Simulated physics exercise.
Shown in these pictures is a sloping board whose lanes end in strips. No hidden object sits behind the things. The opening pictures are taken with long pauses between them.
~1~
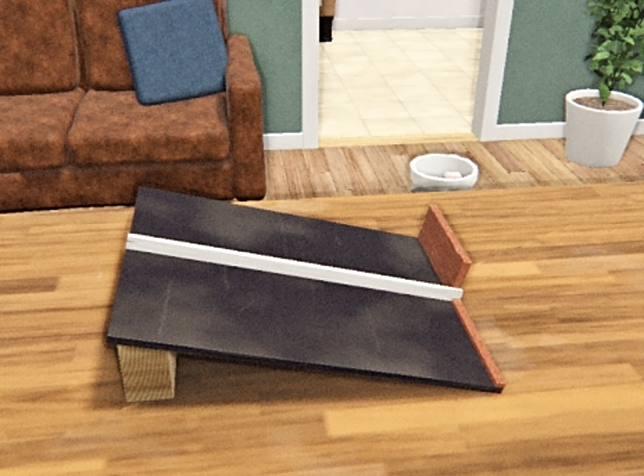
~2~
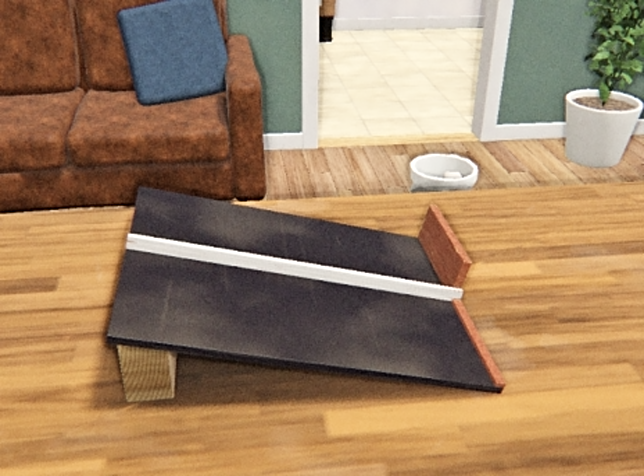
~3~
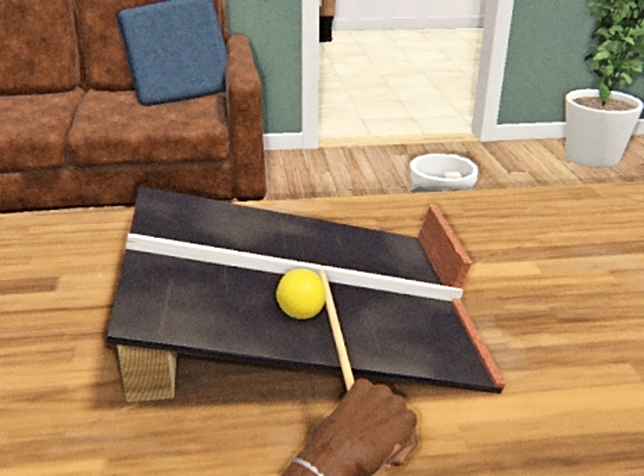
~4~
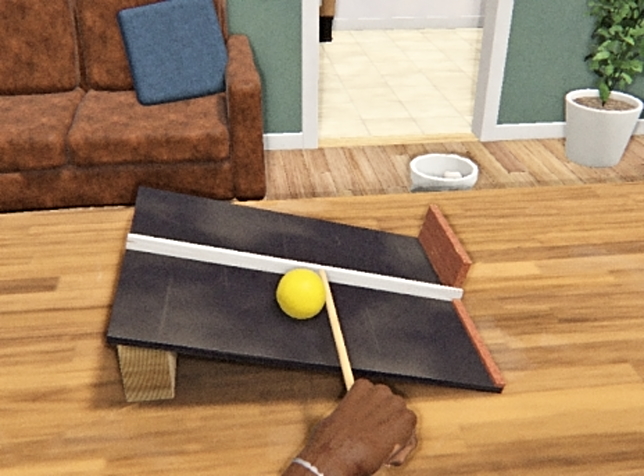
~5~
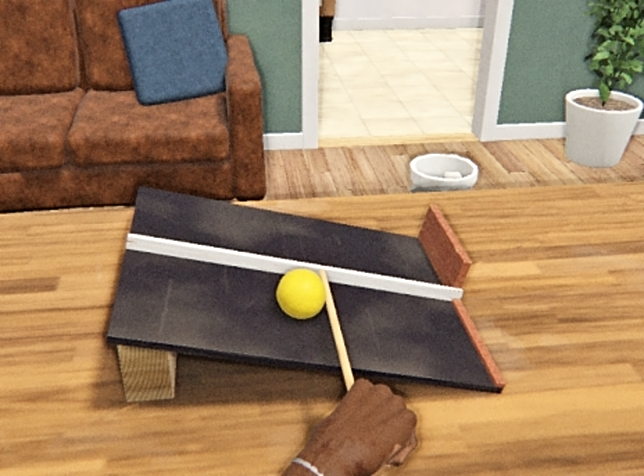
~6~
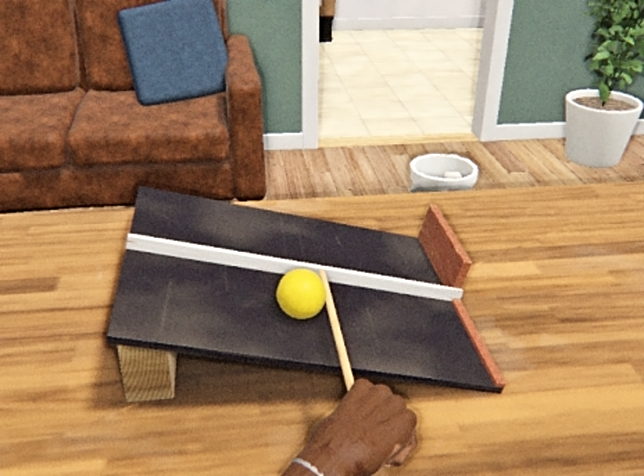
We see a dark sloping board with a white divider, propped on a wooden block in a living room. A yellow ball then appears on its near side, held back by a hand with a stick, and nothing moves.
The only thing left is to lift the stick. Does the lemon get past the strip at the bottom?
It makes it over.
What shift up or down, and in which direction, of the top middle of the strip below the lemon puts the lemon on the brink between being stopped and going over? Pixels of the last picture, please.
Move it up some 8 pixels and it switches.
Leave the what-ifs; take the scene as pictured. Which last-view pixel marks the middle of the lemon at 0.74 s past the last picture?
(549, 327).
Then, 0.74 s after the last picture, lemon off the board near (549, 327).
By the end, the lemon runs past the strip.
